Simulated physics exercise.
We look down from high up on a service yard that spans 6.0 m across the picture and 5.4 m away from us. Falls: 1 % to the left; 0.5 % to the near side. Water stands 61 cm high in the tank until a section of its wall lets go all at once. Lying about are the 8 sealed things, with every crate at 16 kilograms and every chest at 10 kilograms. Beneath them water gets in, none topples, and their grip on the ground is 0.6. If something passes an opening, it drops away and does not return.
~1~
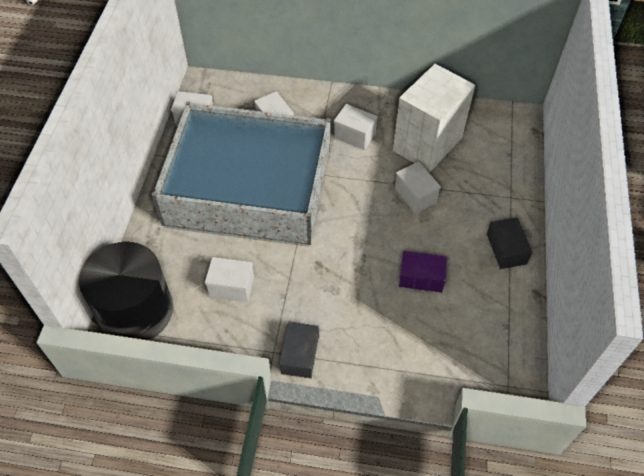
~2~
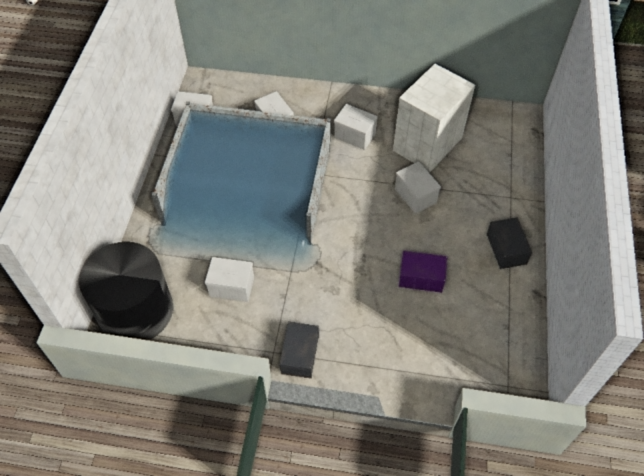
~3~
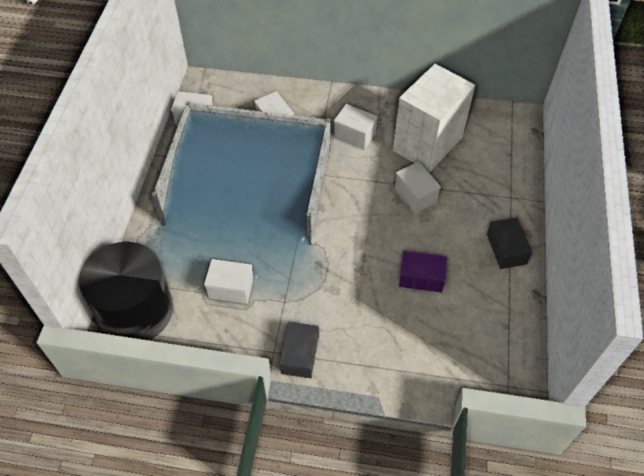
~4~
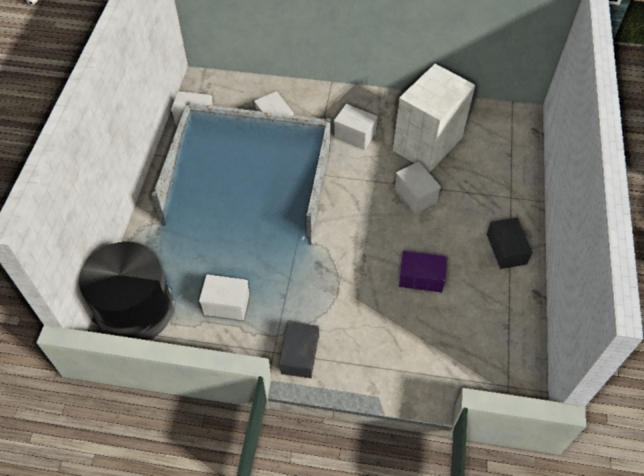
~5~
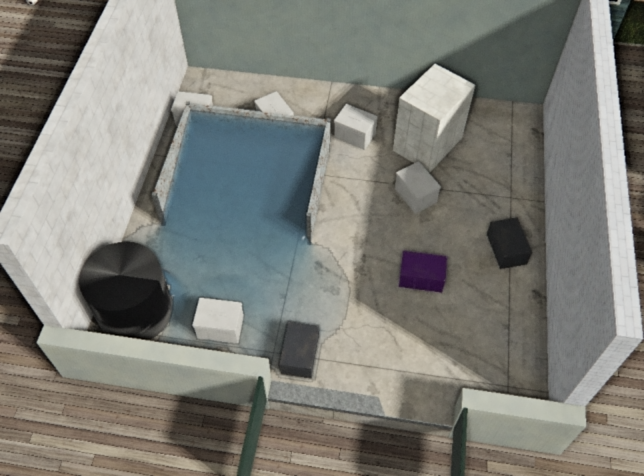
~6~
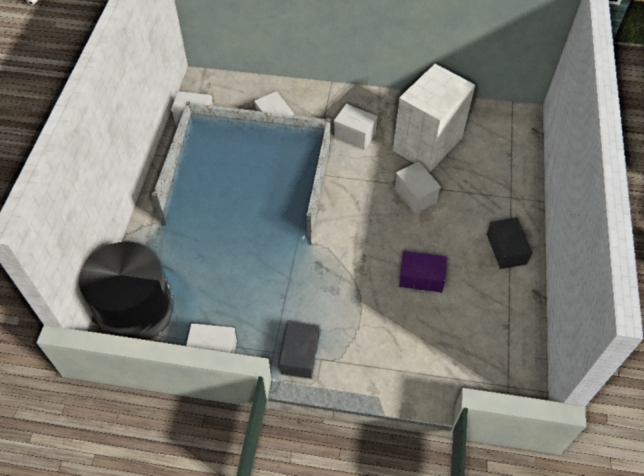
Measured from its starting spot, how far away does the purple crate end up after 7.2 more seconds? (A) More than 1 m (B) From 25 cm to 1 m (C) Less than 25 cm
From 25 cm to 1 m.
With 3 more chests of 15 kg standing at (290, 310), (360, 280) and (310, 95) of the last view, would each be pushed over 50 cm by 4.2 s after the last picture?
Order as asked - farther, farther, not as far.
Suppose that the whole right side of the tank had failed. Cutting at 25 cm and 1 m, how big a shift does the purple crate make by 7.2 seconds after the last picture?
My answer is that the purple crate is flushed far out.
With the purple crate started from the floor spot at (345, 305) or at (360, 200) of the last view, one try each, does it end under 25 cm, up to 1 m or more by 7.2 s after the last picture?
One try each gives this: It wanders off a long way, then it remains roughly in place.
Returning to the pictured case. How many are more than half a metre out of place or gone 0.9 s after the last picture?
I get 2.
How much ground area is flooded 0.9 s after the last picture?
My estimate is roughly 12 m2.
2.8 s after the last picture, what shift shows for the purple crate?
Shift by then: About 0 cm.
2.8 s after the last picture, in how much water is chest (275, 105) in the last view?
Depth: Near 1 cm.
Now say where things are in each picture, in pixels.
The purple crate at (424, 266), on the bottom; water covers 3.6 m2; 0 of 8 have shifted, in the first frame.
The purple crate at (424, 266) rests on the ground; water covers 4.8 m2; 0 of 8 have shifted, in the second frame.
The purple crate at (424, 266), on the bottom; 6.0 m2 under water; 0 of 8 have shifted, in the third frame.
The purple crate at (424, 266) rests on the ground; water covers 7.3 m2; 1 of 8 have shifted, in the fourth frame.
The purple crate at (424, 266), on the bottom; 8.5 m2 under water; 1 of 8 have shifted, in the fifth frame.
The purple crate at (424, 266) rests on the ground; 9.4 m2 under water; 1 of 8 have shifted, in the sixth frame.
Then, 0.9 s after the last picture the purple crate is near (424, 266), 0.0 m from its start, aground; 0 of 8 are out; 1 afloat.
Then, 2.8 s after the last picture the purple crate is near (425, 265), 0.0 m from its start, aground; 2 of 8 are out; 0 afloat.
Then, 4.8 s after the last picture the purple crate is near (453, 242), 0.6 m from its start, aground; 2 of 8 are out; 0 afloat.
Then, 7.2 s after the last picture the purple crate is near (452, 242), 0.6 m from its start, aground; 2 of 8 are out; 1 afloat.
